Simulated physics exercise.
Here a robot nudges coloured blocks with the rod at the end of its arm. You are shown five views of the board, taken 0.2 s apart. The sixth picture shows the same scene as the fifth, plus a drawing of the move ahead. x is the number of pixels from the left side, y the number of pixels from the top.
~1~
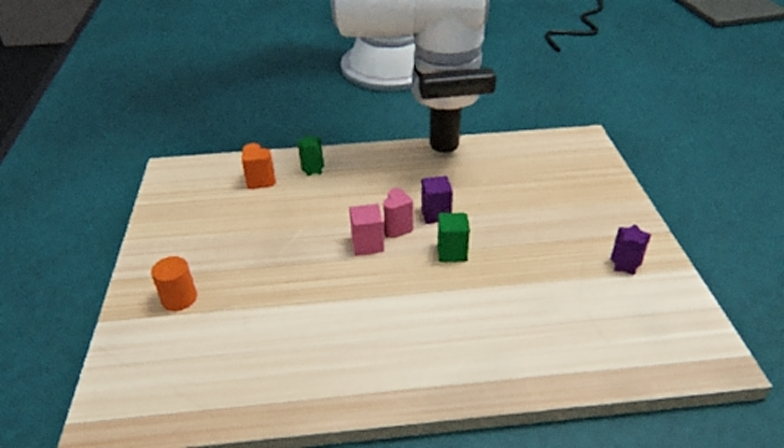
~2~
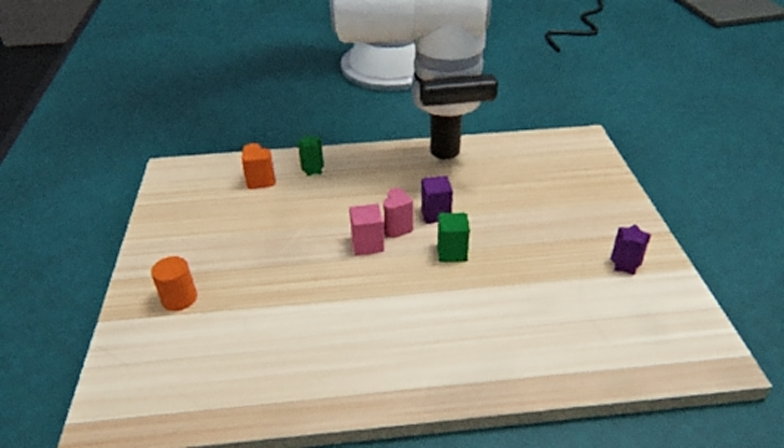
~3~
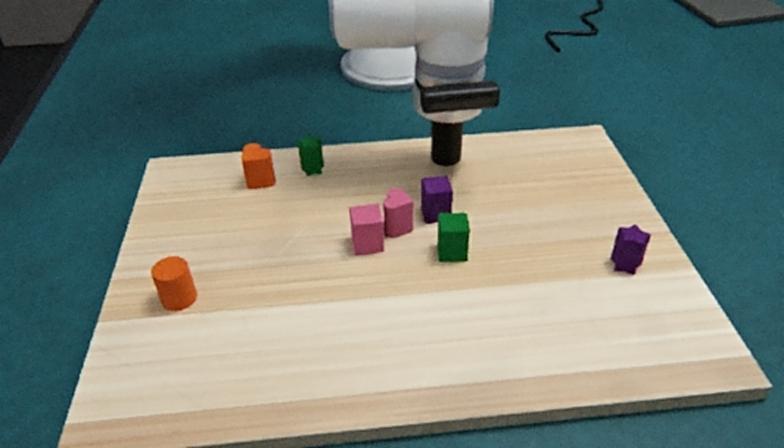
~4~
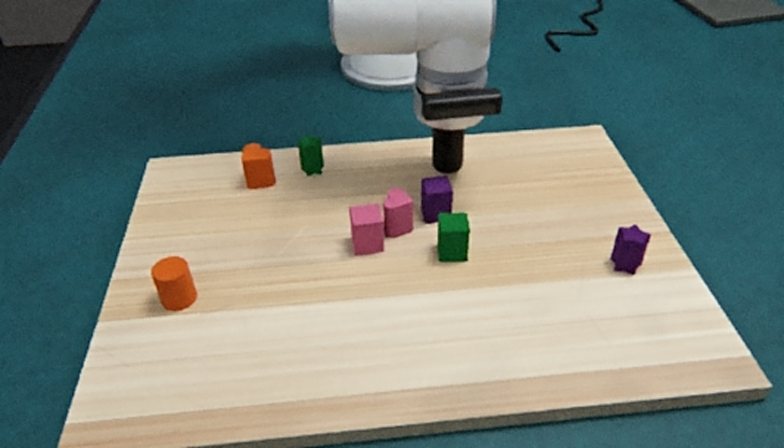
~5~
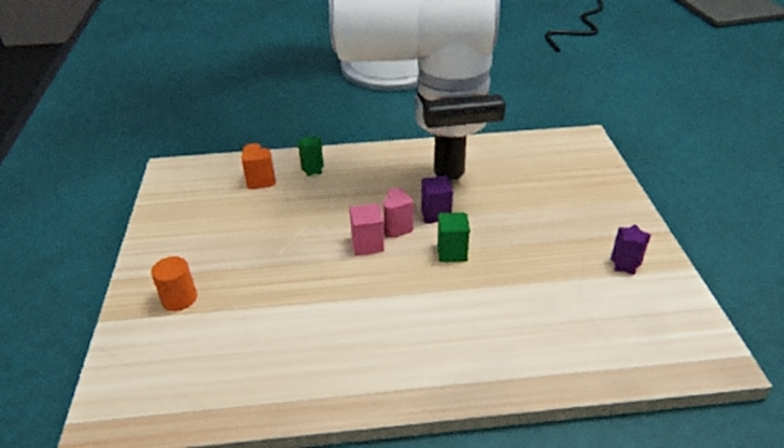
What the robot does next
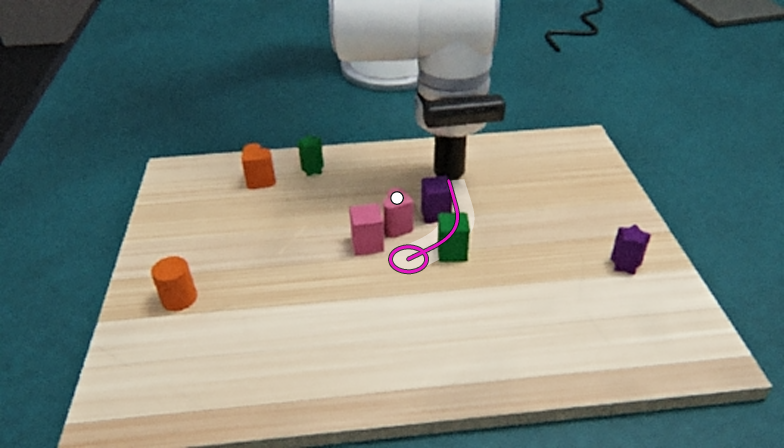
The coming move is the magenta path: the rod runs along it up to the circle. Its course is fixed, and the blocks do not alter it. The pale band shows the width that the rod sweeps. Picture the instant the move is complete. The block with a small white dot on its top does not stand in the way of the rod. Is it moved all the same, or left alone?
Shifted.
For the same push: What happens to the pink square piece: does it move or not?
It gets displaced.
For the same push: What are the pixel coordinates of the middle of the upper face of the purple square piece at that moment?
The centre of its top will be at (377, 221).
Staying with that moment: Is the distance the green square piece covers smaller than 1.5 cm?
No
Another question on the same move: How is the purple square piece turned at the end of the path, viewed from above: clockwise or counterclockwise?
Clockwise rotation.
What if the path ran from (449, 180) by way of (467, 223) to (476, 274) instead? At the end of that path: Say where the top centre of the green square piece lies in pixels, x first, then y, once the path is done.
It sits at (443, 239).
The line goes from (449, 180) by way of (457, 208) and (447, 238) to (409, 259); the dot is on the pink heart.
What follows on the original path. One third of the way, rod at (457, 201); purple square piece at (432, 192), turned 40° clockwise.
Two thirds of the way, rod at (447, 230); pink heart at (389, 198), turned 30° clockwise; purple square piece at (414, 208), turned 115° clockwise; green square piece at (451, 229).
At the end, rod at (408, 251); pink square piece at (348, 216), turned 30° clockwise; pink heart at (378, 197), turned 85° clockwise; purple square piece at (377, 221), turned 125° clockwise; green square piece at (446, 239), turned 30° anticlockwise.
